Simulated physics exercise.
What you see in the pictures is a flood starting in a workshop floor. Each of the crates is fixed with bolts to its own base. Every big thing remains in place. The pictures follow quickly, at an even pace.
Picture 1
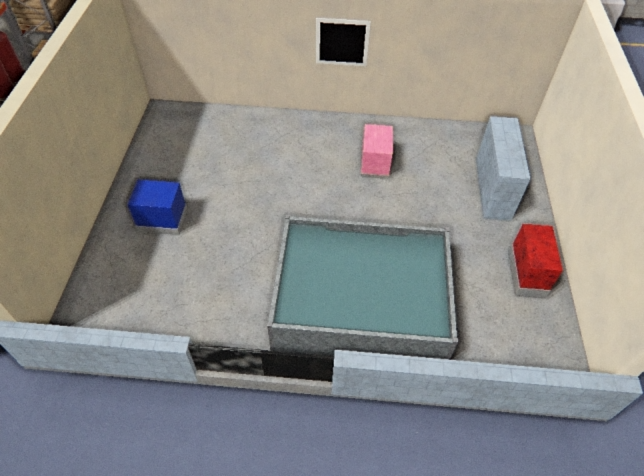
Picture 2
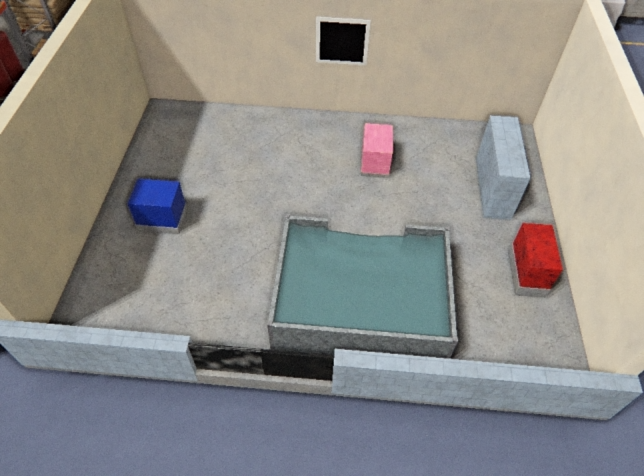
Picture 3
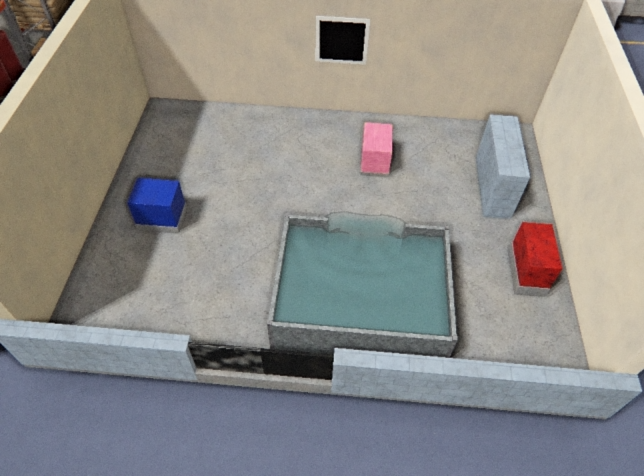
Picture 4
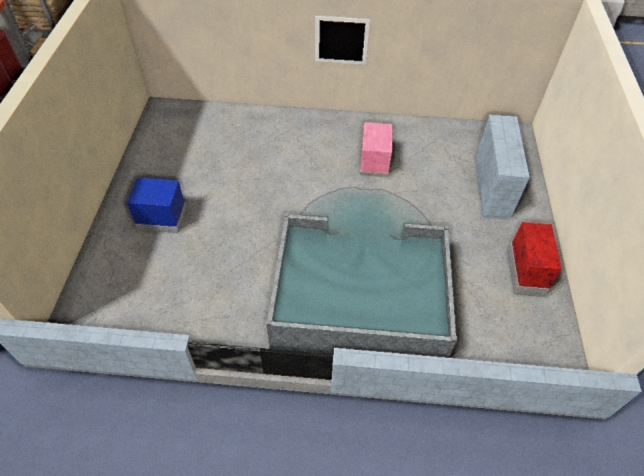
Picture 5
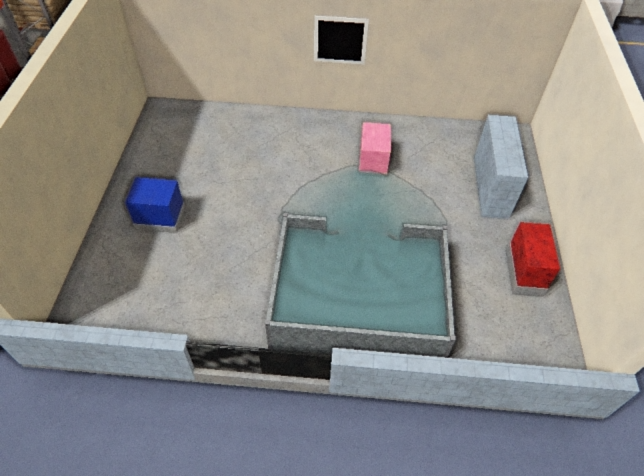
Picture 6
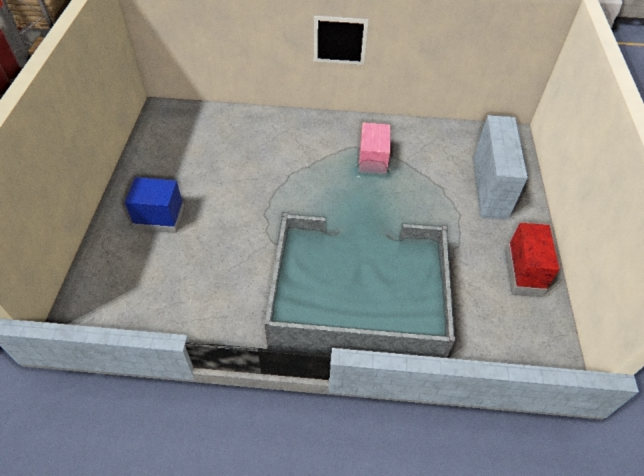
To begin with, a rectangular tank of teal water stands whole and still in a walled room with blue, pink and red blocks. A gap opens in the tank's far side, and water pours through it, then spreads across the floor in a widening fan, reaching the pink block.
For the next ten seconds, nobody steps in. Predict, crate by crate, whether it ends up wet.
The blue crate ends up dry; the pink crate ends up wet; the red crate ends up dry.
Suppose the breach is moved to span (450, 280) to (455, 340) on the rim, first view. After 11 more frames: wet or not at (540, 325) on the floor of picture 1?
At that spot: Swamped.
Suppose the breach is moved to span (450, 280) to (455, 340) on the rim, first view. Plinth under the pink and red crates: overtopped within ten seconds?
First, the pink crate is flooded; second, the red crate is flooded.
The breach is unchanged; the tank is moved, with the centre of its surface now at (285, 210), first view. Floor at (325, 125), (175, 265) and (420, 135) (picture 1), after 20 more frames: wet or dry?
Results in order - swamped, left untouched, swamped.
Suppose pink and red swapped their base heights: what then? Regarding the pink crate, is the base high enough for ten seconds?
Note: Pink crate is flooded.
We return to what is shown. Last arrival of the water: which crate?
I'd say the one in blue is last.
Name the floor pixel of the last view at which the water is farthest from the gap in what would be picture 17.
The front should reach about (171, 103).
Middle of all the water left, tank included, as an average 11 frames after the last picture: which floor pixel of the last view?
Close to (360, 235), I reckon.
A moment on, water covers 30 % of the floor; the blue crate not reached, the pink crate water round its plinth, the red crate not reached.
Next, water covers 40 % of the floor; the blue crate not reached, the pink crate water round its plinth, the red crate water round its plinth.
Then, water covers 50 % of the floor; the blue crate not reached, the pink crate water round its plinth, the red crate water round its plinth.
Later, water covers 80 % of the floor; the blue crate water round its plinth, the pink crate water round its plinth, the red crate water round its plinth.
In the end, water covers 100 % of the floor; the blue crate stayed above the water, the pink crate was topped, the red crate stayed above the water.
